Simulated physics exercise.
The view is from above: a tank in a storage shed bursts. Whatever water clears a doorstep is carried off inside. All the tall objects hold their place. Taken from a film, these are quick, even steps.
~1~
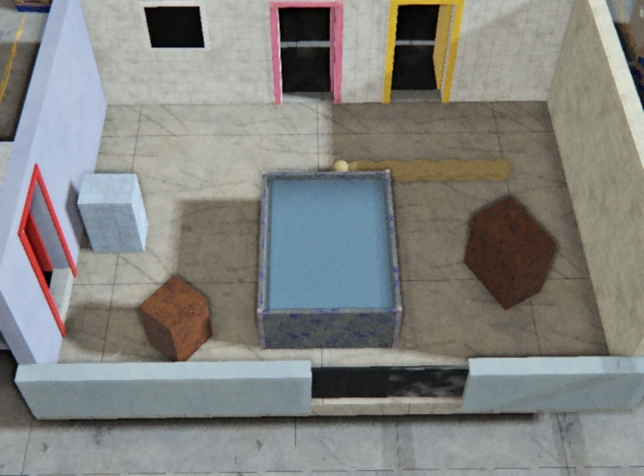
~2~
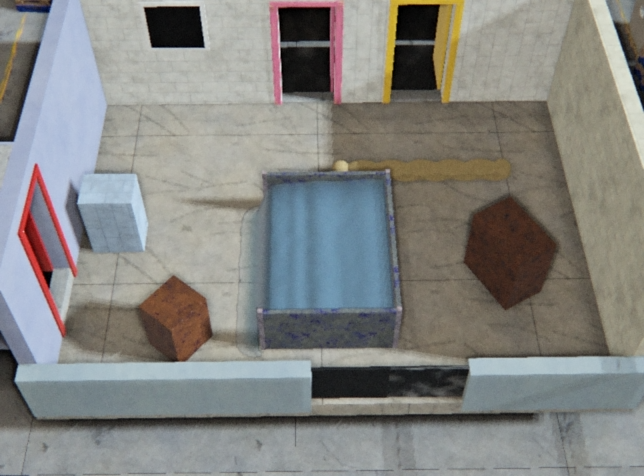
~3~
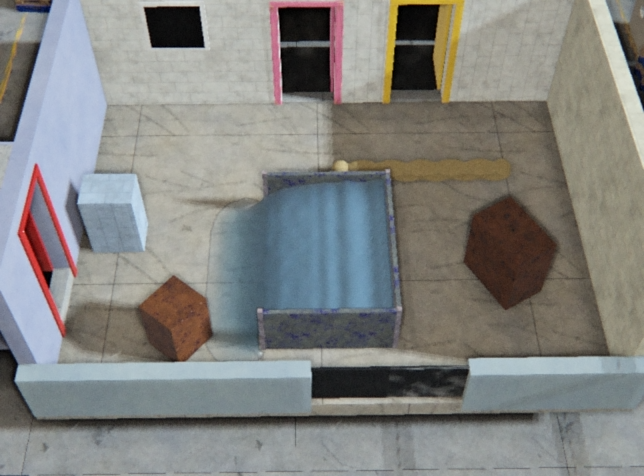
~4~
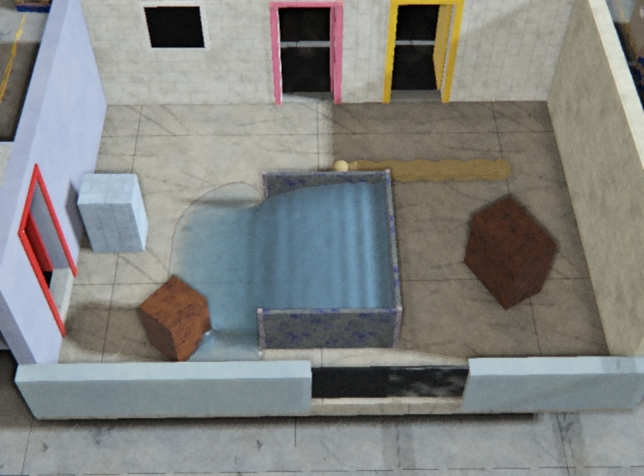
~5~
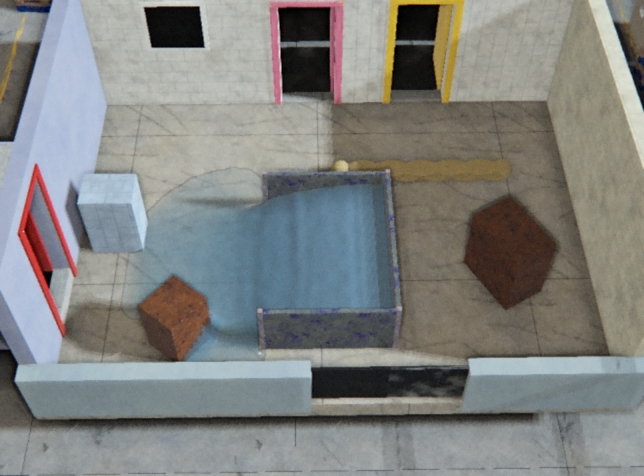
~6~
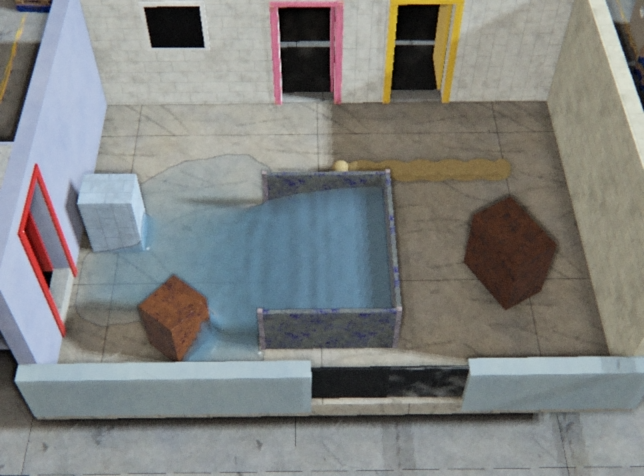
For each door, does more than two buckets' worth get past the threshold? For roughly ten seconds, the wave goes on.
The pink door will allow in an excess; the red door will allow in an excess; the yellow door will allow in no excess.
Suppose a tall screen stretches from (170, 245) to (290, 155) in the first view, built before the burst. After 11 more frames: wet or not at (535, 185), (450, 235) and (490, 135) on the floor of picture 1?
First spared, then spared, then spared.
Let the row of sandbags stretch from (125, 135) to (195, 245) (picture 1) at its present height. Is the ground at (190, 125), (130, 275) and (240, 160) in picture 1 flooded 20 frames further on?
Readings in sequence: Wet through / wet through / wet through.
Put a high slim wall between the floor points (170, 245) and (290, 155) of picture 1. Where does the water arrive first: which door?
The door marked red.
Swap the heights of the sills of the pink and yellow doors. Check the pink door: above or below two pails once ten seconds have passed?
Then: Pink door goes over.
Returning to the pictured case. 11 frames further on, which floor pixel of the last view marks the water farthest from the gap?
At roughly (107, 108).
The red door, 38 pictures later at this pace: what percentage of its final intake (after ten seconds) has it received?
It should be near 100 percent of the ten-second total.
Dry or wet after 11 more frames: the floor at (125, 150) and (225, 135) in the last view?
In order: Swamped and spared.
A moment on, water covers 35 % of the floor; the pink door not reached, the red door over two buckets in, the yellow door not reached.
Next, water covers 40 % of the floor; the pink door not reached, the red door far over two buckets in, the yellow door not reached.
Then, water covers 60 % of the floor; the pink door wet at the sill, nothing in, the red door far over two buckets in, the yellow door not reached.
Later, water covers 85 % of the floor; the pink door over two buckets in, the red door far over two buckets in, the yellow door wet at the sill, nothing in.
In the end, water covers 100 % of the floor; the pink door far over two buckets in, the red door far over two buckets in, the yellow door under two buckets in.
